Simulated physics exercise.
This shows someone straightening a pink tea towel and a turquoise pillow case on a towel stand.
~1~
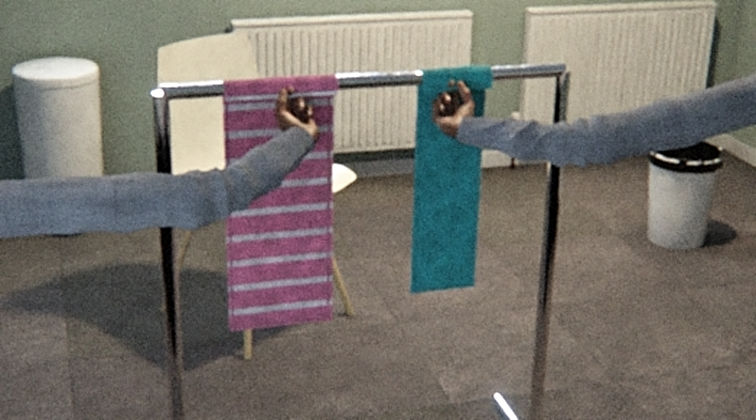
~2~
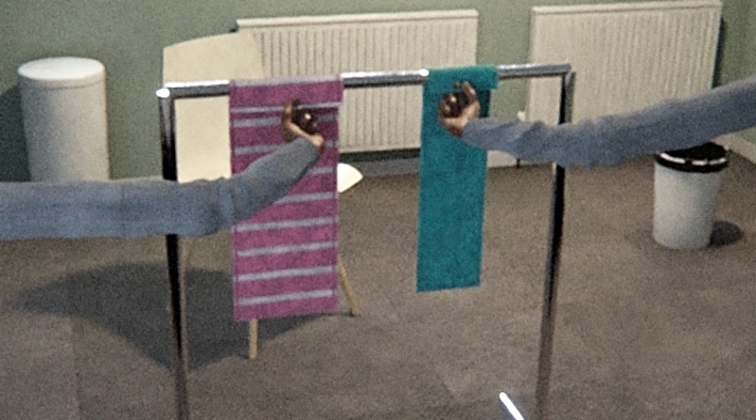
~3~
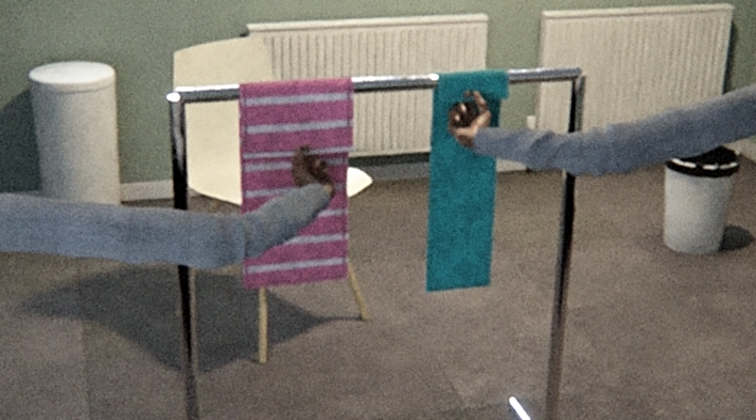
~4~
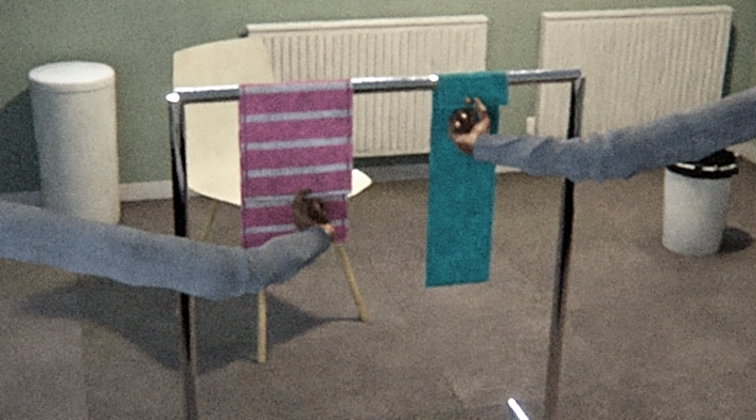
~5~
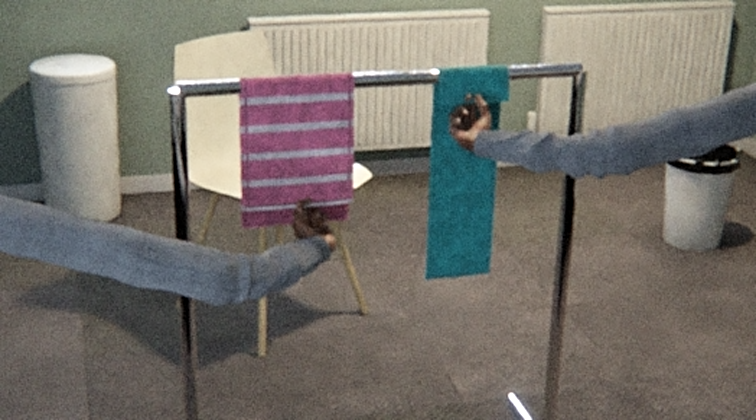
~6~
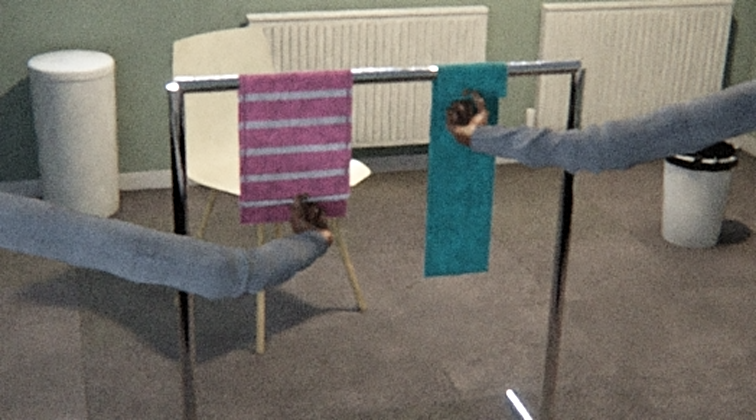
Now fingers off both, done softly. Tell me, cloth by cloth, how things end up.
My prediction: The pink tea towel remains in place; the turquoise pillow case comes off.
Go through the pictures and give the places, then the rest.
The first picture shows tea towel front hem (319, 89), back hem (315, 317); pillow case front hem (441, 85), back hem (427, 287).
The second picture shows tea towel front hem (325, 101); pillow case front hem (446, 86).
The third picture shows tea towel front hem (335, 146); pillow case front hem (456, 96).
The fourth picture shows tea towel front hem (335, 189); pillow case front hem (456, 102).
The fifth picture shows tea towel front hem (336, 199); pillow case front hem (457, 98).
The sixth picture shows tea towel front hem (333, 194), back hem (329, 213), front almost as long as the back; pillow case front hem (455, 94), back hem (441, 272), front far shorter than the back.
Then, 0.30 s after the last picture, tea towel still hanging; pillow case clear of the rail and dropping near (459, 222).
Then, 0.56 s after the last picture, tea towel still hanging; pillow case in a heap on the floor.
At rest, tea towel still hanging; pillow case in a heap on the floor. The pink tea towel stays on and the turquoise pillow case slips to the floor.
